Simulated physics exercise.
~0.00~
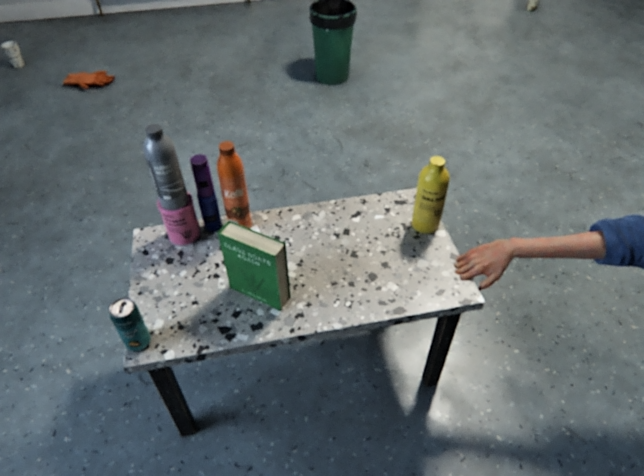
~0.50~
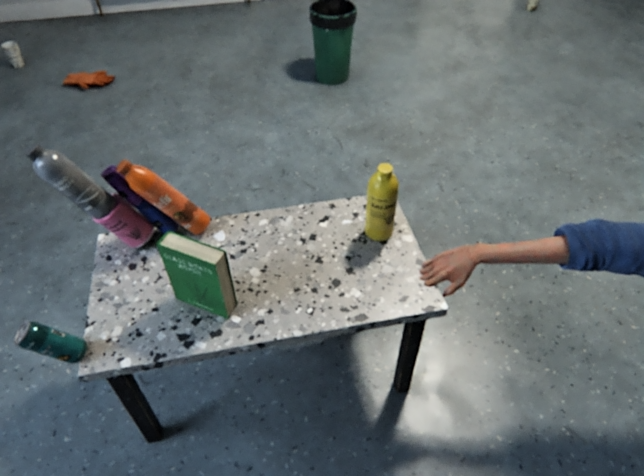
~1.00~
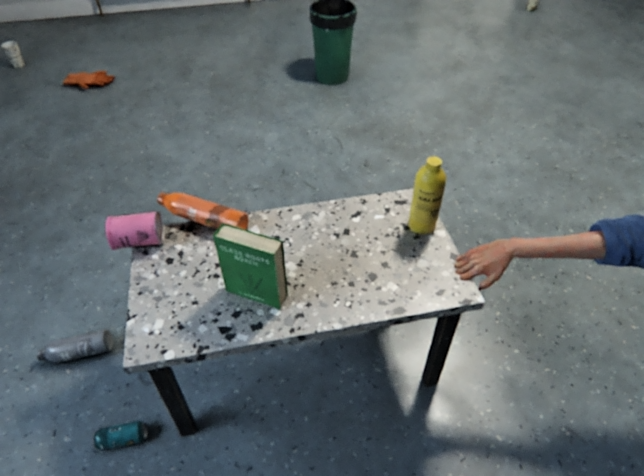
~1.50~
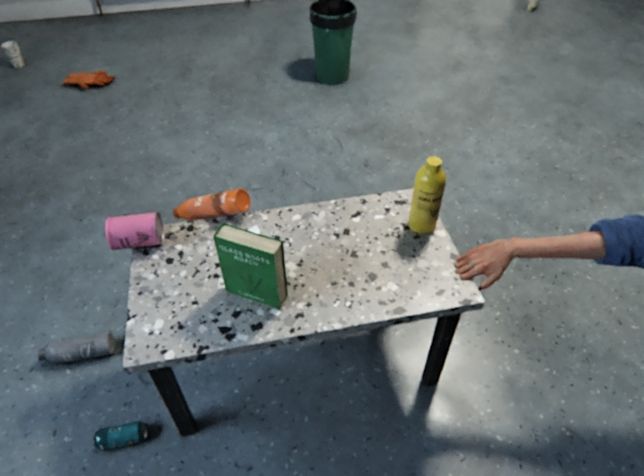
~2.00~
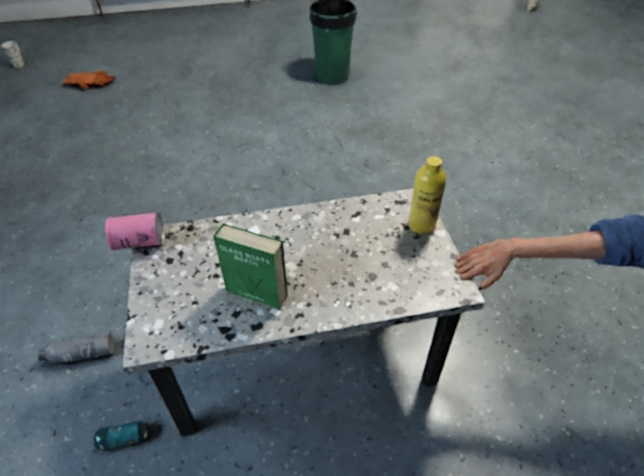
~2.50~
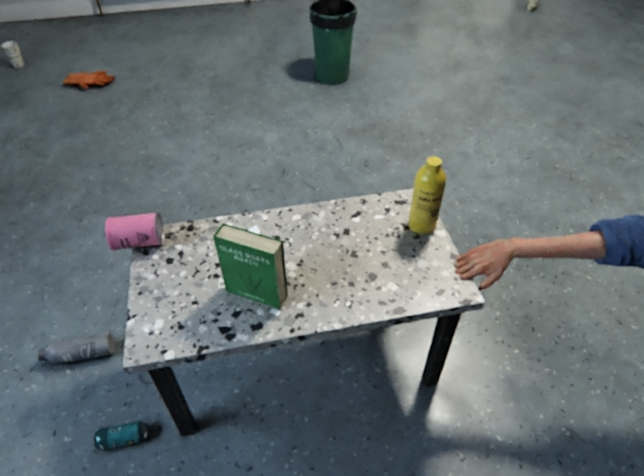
To begin with, a hand rests at the right edge of a small speckled table holding a green book, a yellow bottle, and a group of bottles, a pink tin and a turquoise can toward the left. The table shifts left, and the grey bottle, orange bottle, purple shaker and turquoise can lean over to the left. It then moves back right, leaving the grey bottle and can on the floor and the purple shaker out of sight. The orange bottle, lying at the far edge, rolls away and disappears behind the table. Finally, the pink tin lies on its side at the corner, while the book and yellow bottle still stand.
